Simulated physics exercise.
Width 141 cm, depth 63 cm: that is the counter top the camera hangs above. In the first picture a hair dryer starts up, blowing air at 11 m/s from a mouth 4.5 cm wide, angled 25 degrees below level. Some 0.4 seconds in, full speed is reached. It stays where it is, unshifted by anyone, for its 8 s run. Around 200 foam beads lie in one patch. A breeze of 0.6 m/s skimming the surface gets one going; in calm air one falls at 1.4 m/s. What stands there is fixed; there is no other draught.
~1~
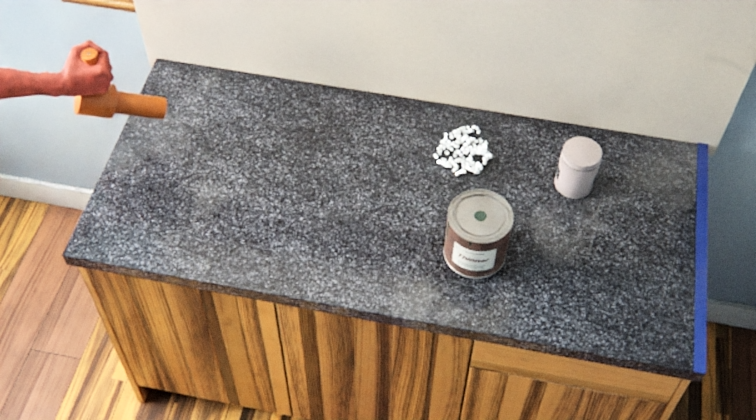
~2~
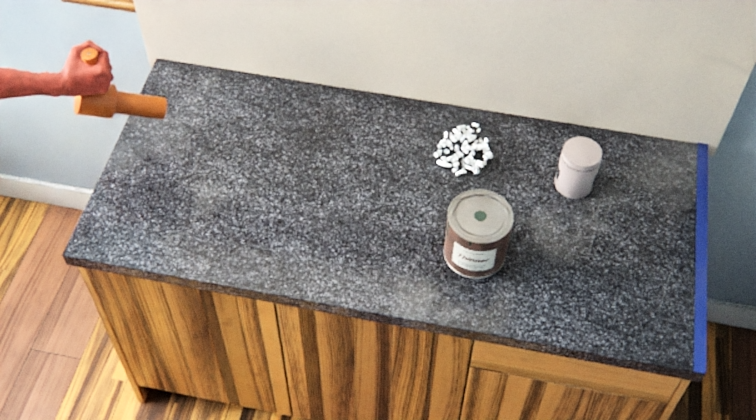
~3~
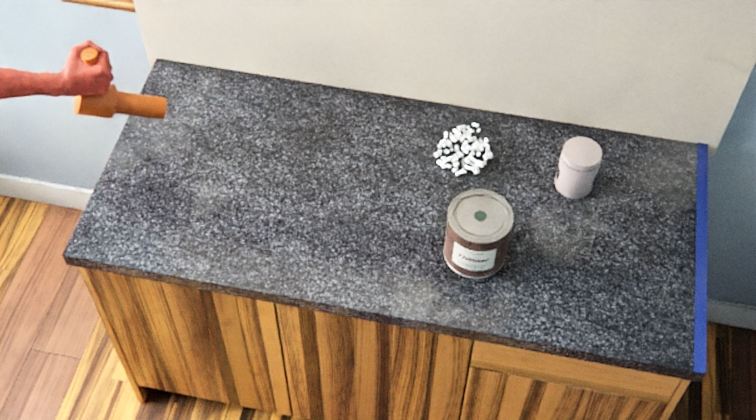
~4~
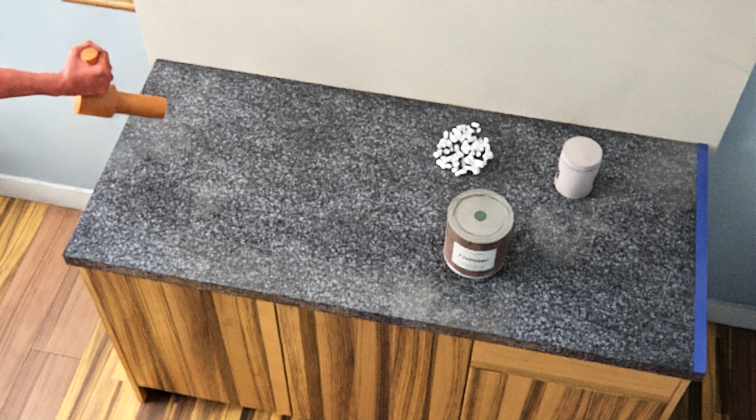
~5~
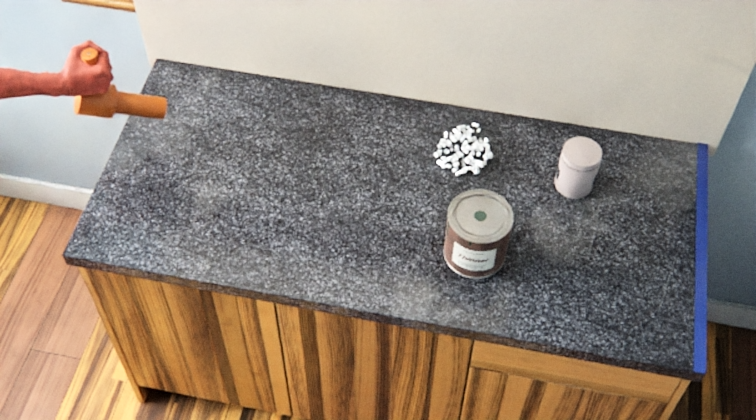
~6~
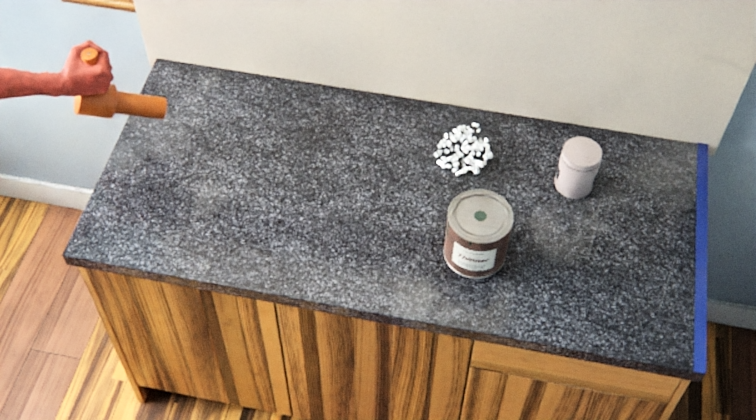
A hand held an orange tool, its mouth pointing right, over the left end of a speckled dark counter, while a patch of white bits, a tin and a jar all sat still throughout.
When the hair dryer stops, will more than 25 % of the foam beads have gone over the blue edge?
Yes.
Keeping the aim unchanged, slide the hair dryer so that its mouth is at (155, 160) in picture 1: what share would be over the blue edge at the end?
Estimate: About 100 %.
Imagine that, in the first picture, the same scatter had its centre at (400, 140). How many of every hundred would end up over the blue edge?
In that case some 100 per cent.
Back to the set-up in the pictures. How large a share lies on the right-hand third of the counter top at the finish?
Roughly 0 in a hundred.
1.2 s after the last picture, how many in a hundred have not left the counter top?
Close to 25 in a hundred are still there at that time.
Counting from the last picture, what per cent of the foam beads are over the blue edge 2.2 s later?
100 per cent or so.
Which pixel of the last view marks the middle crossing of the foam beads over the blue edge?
Roughly at pixel (708, 164).
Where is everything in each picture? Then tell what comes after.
The middle of the foam beads is near (462, 150), none has stirred yet and the mouth of the hair dryer is at (164, 109), in the first frame.
The middle of the foam beads is near (463, 149), none has stirred yet and the blue edge is centred on (707, 250), in the second frame.
The middle of the foam beads is near (463, 149), none has stirred yet, the top of a jar is at (583, 151) and the top of a tin is at (481, 215), in the third frame.
The middle of the foam beads is near (463, 149) and none has stirred yet, in the fourth frame.
The middle of the foam beads is near (463, 149) and none has stirred yet, in the fifth frame.
The middle of the foam beads is near (463, 149) and none has stirred yet, in the sixth frame.
Then, 1.2 s after the last picture, 76 % are over the blue edge; the middle of those still in play is near (651, 216); 72 % have settled or left.
Then, 2.2 s after the last picture, 98 % are over the blue edge; 94 % have settled or left.
Then, 4.0 s after the last picture, 100 % are over the blue edge; 100 % have settled or left.
Then, 7.6 s after the last picture, at the end, 100 % are over the blue edge.
